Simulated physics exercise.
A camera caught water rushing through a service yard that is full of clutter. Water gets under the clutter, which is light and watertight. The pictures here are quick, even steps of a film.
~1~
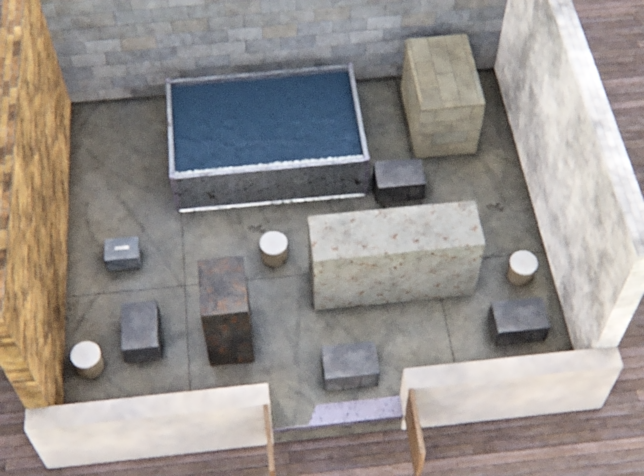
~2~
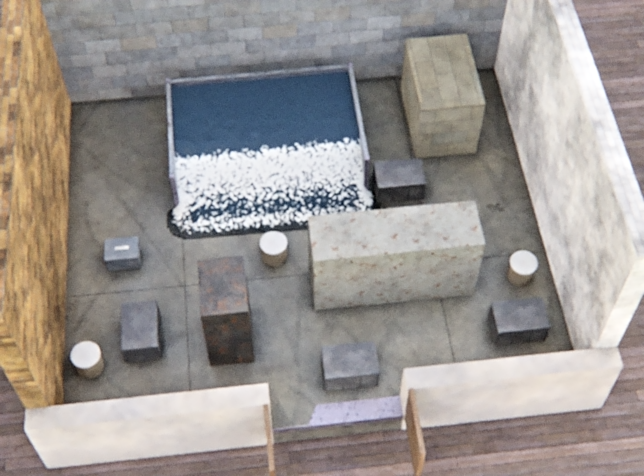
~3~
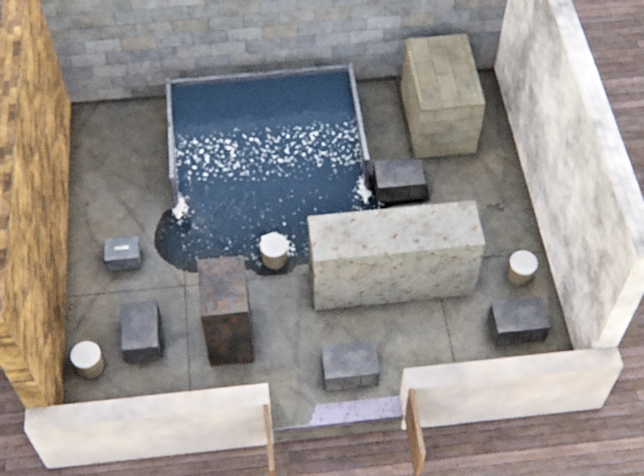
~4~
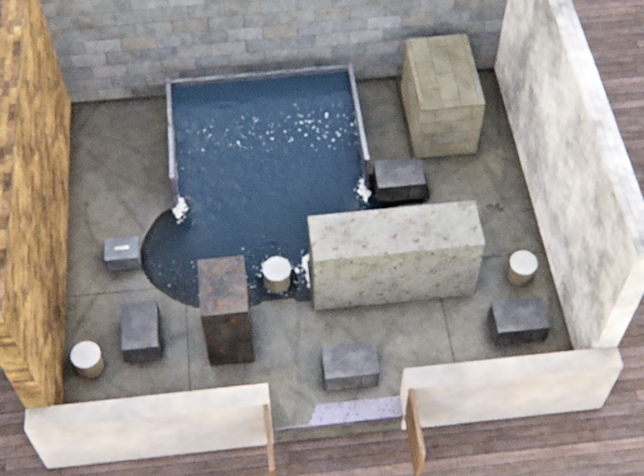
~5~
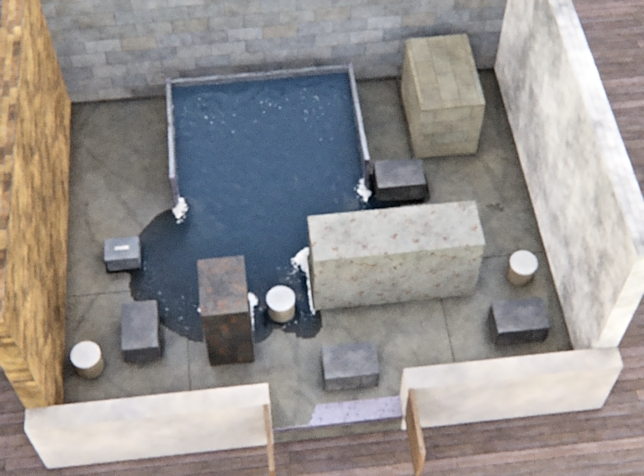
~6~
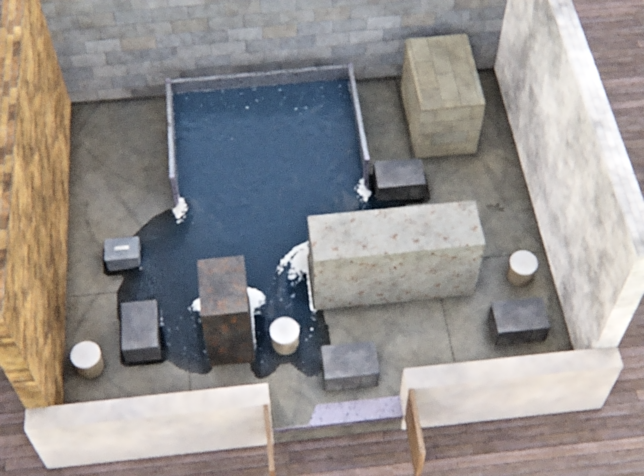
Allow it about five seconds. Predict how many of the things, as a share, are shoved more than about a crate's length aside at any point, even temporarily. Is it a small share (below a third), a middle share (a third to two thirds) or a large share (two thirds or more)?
A large share, two thirds or more.
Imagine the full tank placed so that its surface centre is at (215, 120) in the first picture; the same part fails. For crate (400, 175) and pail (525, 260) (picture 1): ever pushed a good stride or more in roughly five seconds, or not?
Respectively: Lacked the distance and lacked the distance.
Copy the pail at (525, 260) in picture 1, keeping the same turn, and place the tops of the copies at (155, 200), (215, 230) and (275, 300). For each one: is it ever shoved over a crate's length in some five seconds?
Stays put, shoved clear, shoved clear.
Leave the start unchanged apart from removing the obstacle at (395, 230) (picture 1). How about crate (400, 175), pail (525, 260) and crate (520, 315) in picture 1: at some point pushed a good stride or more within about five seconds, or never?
One by one: Remained nearby; cleared the mark; cleared the mark.
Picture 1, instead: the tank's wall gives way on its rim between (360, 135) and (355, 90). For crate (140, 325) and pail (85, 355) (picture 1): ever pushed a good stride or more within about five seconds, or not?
In the order given: Stayed within that, stayed within that.
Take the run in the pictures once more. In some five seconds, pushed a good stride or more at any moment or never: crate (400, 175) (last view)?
Below that mark.
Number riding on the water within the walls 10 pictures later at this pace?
The tally stands at 3.
A moment on, 1 of 8 are well off their spots; 0 afloat.
Next, 3 of 8 are well off their spots; 3 afloat.
Later, 5 of 8 are well off their spots; 2 afloat.
In the end, 5 of 8 are well off their spots, and 6 have been at some point; 5 afloat.
